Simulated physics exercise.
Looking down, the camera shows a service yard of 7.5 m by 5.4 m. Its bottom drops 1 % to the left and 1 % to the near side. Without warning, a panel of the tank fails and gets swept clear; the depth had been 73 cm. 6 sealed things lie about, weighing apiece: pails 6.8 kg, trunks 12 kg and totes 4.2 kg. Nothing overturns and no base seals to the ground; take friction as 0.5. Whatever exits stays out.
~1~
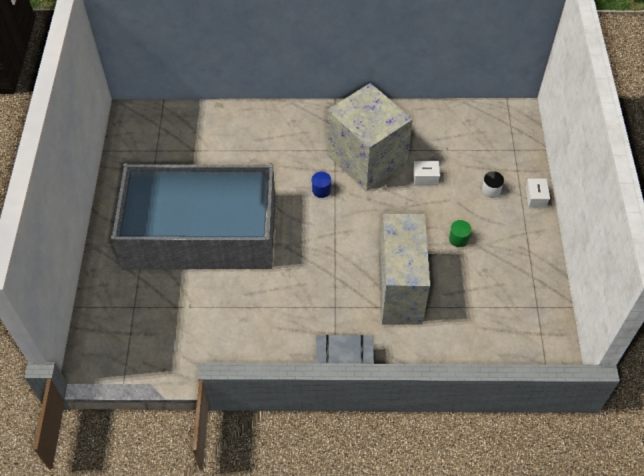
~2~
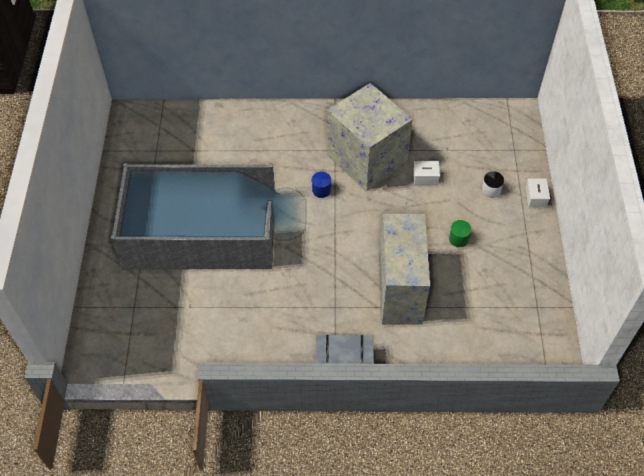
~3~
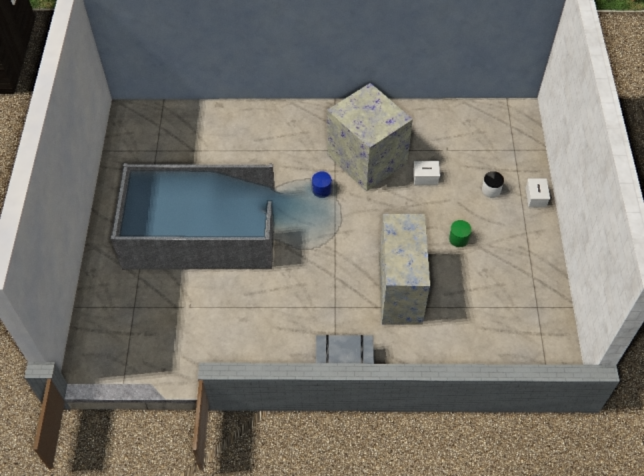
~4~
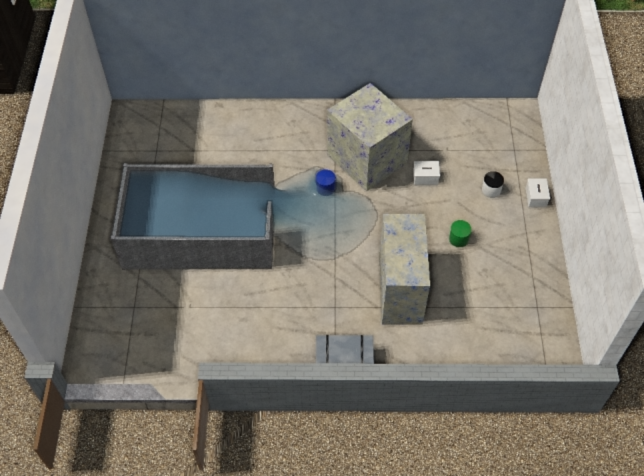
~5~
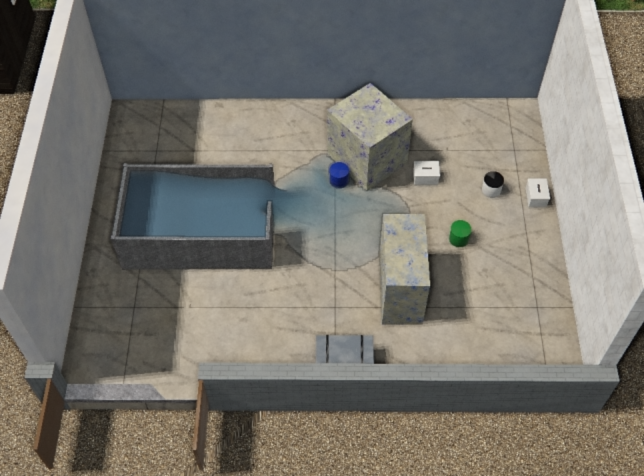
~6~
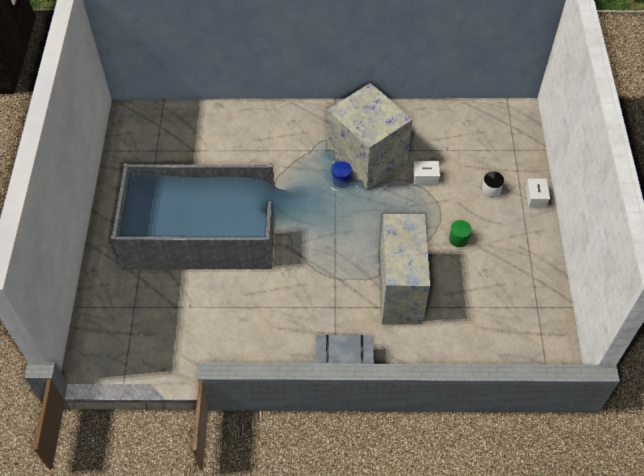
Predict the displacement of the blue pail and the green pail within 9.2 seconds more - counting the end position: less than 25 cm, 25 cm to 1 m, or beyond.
Well, the blue pail goes a great distance, and as for the green pail, it goes a great distance.
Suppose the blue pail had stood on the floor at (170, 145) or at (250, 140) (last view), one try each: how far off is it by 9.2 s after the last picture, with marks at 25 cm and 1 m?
Try one, it keeps its spot; try two, it keeps its spot.
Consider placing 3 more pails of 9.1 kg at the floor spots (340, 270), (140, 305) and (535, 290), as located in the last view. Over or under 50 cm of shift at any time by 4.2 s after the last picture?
Respectively: Smaller, smaller, greater.
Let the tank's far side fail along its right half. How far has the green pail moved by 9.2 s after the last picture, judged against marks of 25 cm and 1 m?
Under that change, the green pail keeps its spot.
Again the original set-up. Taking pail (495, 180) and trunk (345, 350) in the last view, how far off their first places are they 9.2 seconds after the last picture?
Taken in order, the shifts are 80 cm and 350 cm.
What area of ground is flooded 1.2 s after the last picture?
I'd estimate close to 17 m2.
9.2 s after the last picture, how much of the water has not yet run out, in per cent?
Roughly 96 percent.
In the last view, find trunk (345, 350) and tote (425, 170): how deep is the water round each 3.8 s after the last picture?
Depths: Near 4 cm, then near 2 cm.
Then, 1.2 s after the last picture the blue pail is near (424, 223), 1.8 m from its start, afloat; the green pail is near (546, 246), 1.3 m from its start, aground; 0 of 6 are out; 1 afloat.
Then, 3.8 s after the last picture the blue pail is near (509, 327), 3.8 m from its start, aground; the green pail is near (478, 331), 1.8 m from its start, aground; 0 of 6 are out; 1 afloat.
Then, 6.2 s after the last picture the blue pail is near (479, 322), 3.4 m from its start, aground; the green pail is near (456, 322), 1.6 m from its start, aground; 0 of 6 are out; 2 afloat.
Then, 9.2 s after the last picture the blue pail is near (479, 322), 3.4 m from its start, aground; the green pail is near (456, 322), 1.6 m from its start, aground; 0 of 6 are out; 3 afloat.
